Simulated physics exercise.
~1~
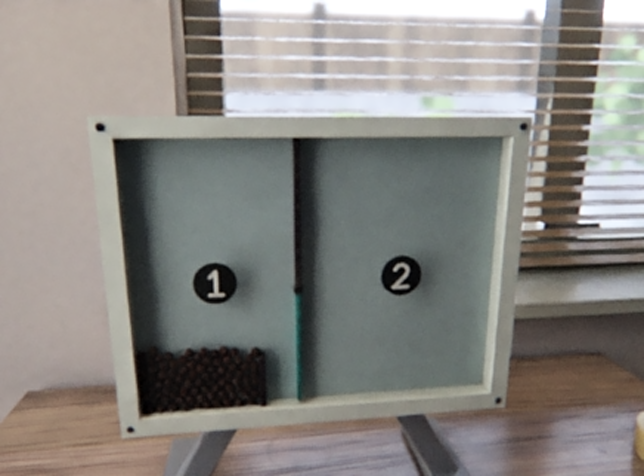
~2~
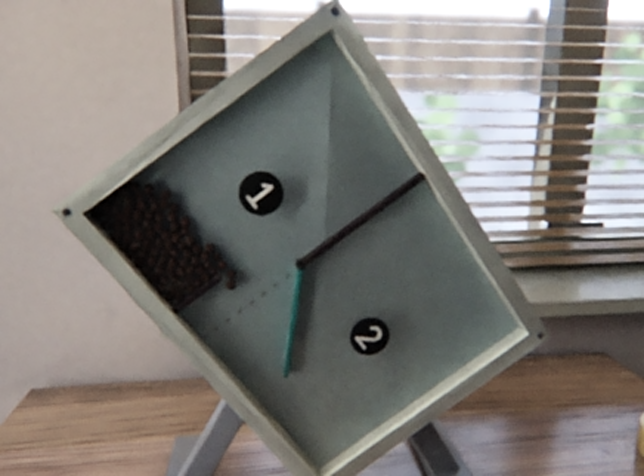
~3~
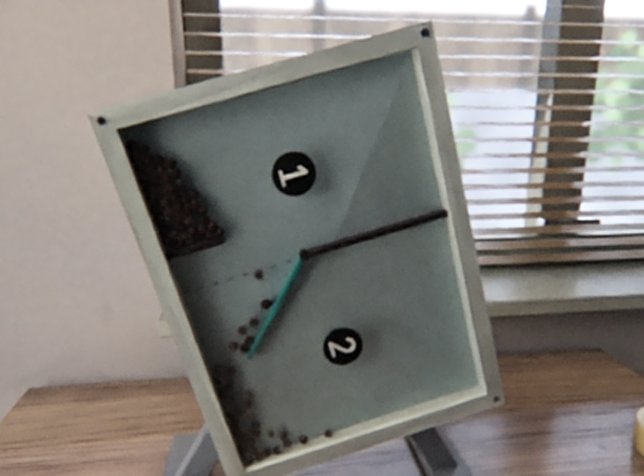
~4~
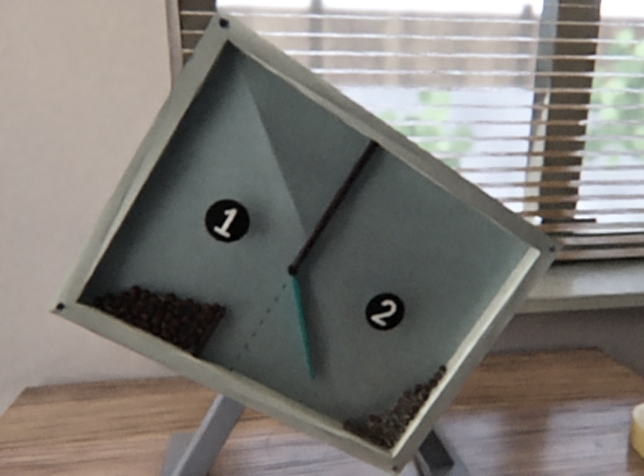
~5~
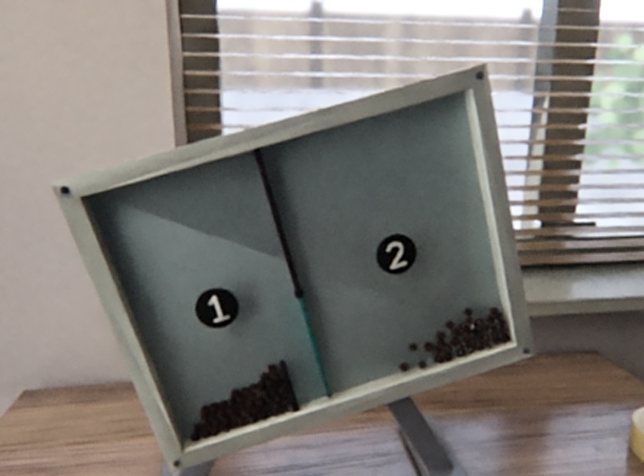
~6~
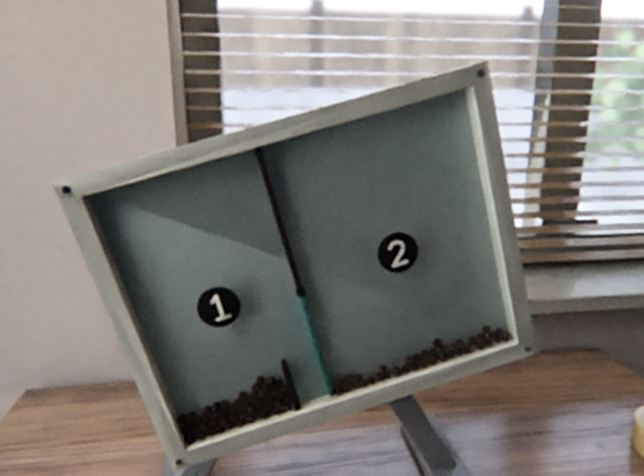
Clear-fronted case of small dark pills tipping clockwise, then swinging back past level, its turquoise flap closing with pills in both compartments.
